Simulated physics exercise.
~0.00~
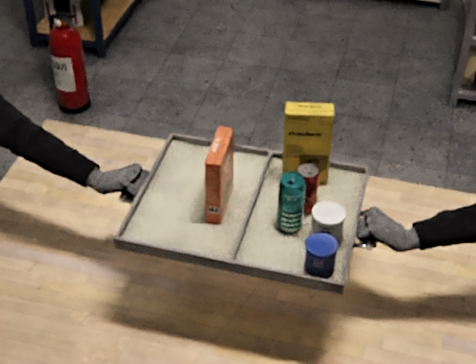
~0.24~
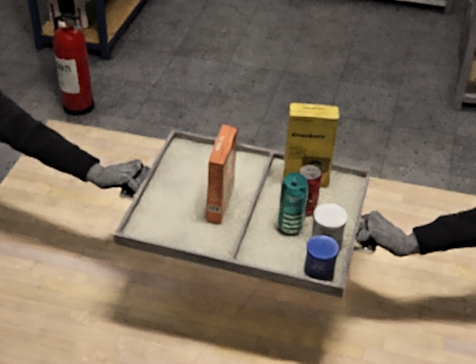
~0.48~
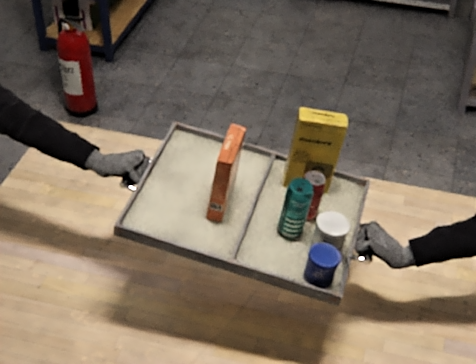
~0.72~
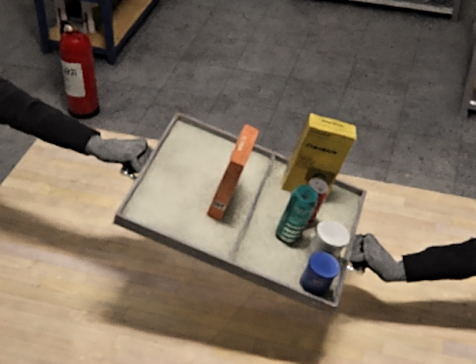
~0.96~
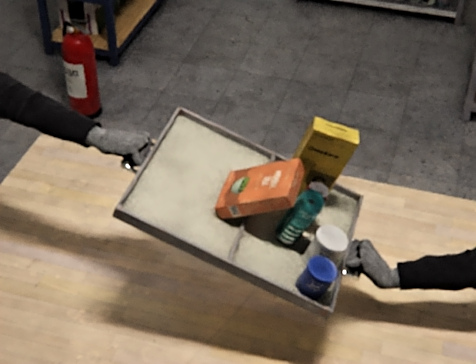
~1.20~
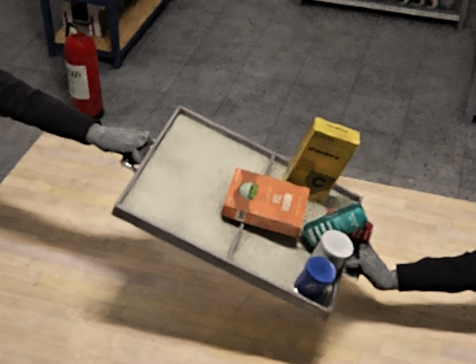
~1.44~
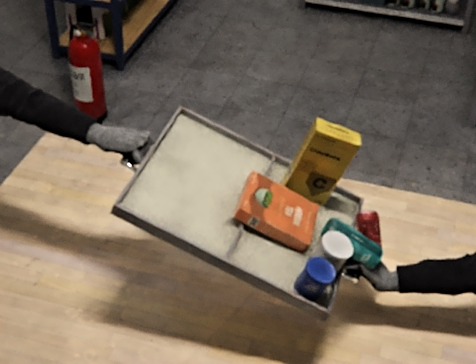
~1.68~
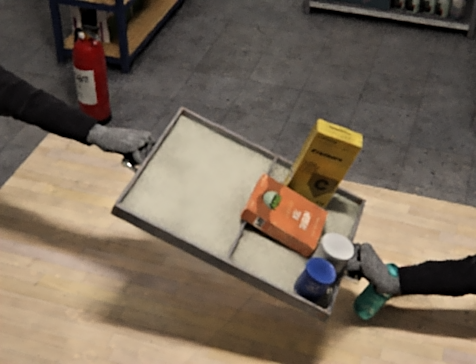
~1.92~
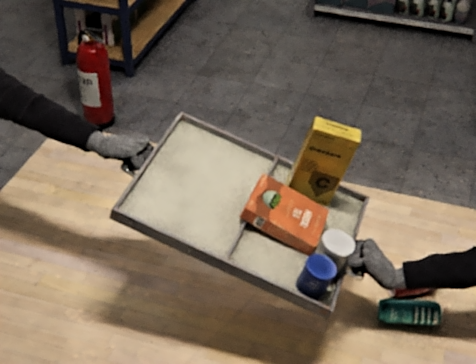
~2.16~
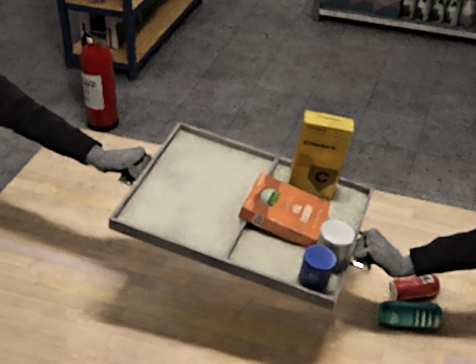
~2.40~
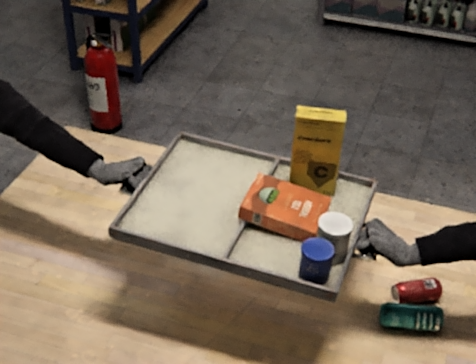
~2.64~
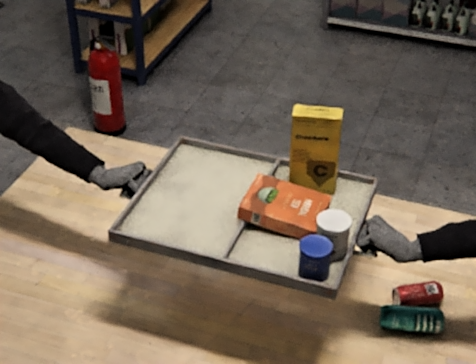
In a room with a grey tiled floor, seen from above, two gloved hands hold a divided tray over a wooden table, with a red fire extinguisher behind. An orange packet stands left of the cross bar, while a yellow packet, a turquoise can, a red can, a white tin and a blue tin stand to the right. The hands tip the tray down to the right, and the orange packet topples against the bar. The turquoise and red cans tip over and drop off the right edge onto the table. The hands level the tray, leaving the orange packet lying across the bar, the yellow packet and both tins upright, and the two cans on their sides on the table.
